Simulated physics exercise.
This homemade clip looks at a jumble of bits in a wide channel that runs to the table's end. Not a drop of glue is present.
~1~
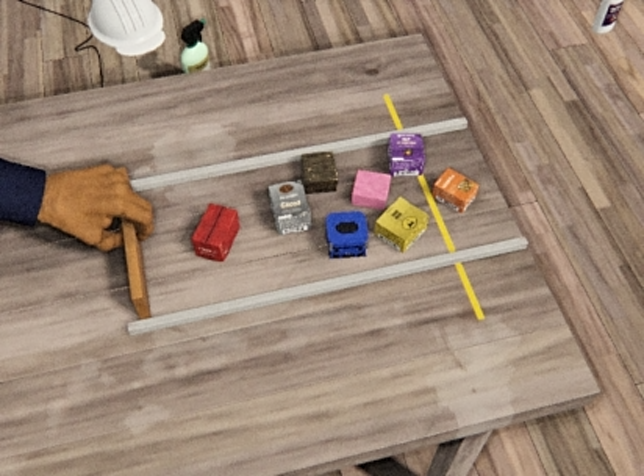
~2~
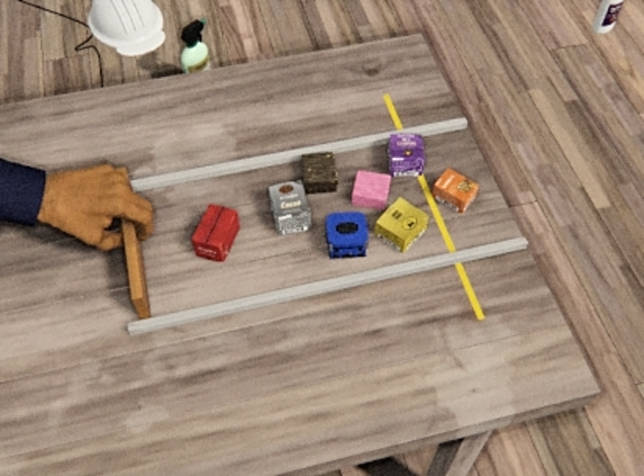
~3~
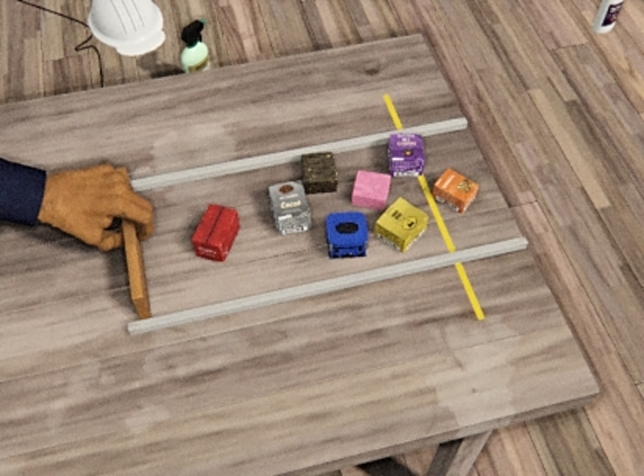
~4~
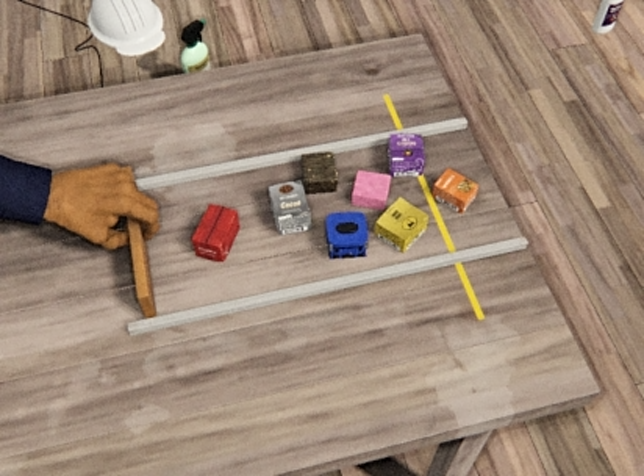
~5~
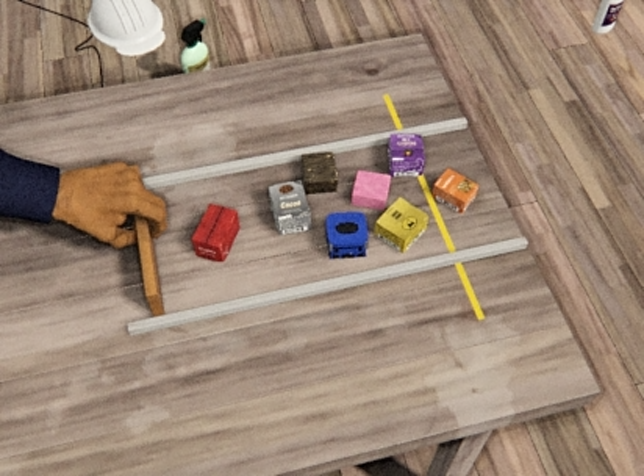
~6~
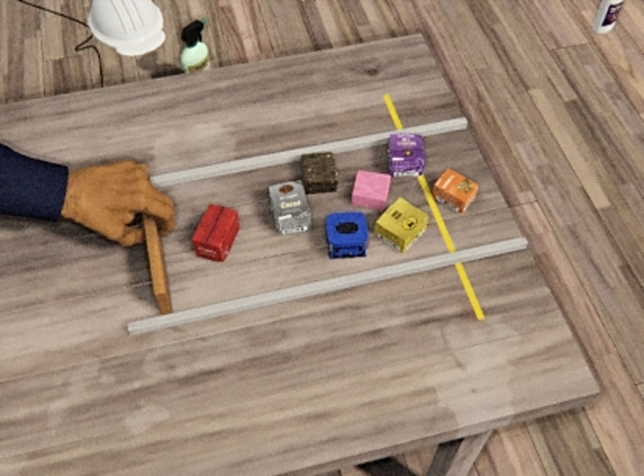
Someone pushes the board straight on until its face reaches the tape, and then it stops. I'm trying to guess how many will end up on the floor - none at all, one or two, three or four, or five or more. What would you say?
Ha, one or two come down.
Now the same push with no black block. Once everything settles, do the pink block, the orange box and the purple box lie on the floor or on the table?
Pink block gone, orange box gone, purple box safe.
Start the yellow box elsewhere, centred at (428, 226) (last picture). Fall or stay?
That one is safe.
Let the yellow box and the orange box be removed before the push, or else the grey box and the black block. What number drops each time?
The first removal gives 1, the second gives 0.
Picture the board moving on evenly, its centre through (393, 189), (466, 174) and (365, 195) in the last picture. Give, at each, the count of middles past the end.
In order, that gives 0, then 5, then 0.
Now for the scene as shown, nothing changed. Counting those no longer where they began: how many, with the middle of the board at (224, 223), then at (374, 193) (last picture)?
At the first point the count is 1, at the second it's 8.
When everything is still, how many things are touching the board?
That makes 3.
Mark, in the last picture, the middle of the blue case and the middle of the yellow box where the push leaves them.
Going in order, first (465, 227) and next (500, 220).
A little later, none off yet; orange box at rest near (455, 191); purple box at rest near (406, 155); yellow box at rest near (402, 225).
When it is over, the number that fall off is one or two; down, pink block and orange box.
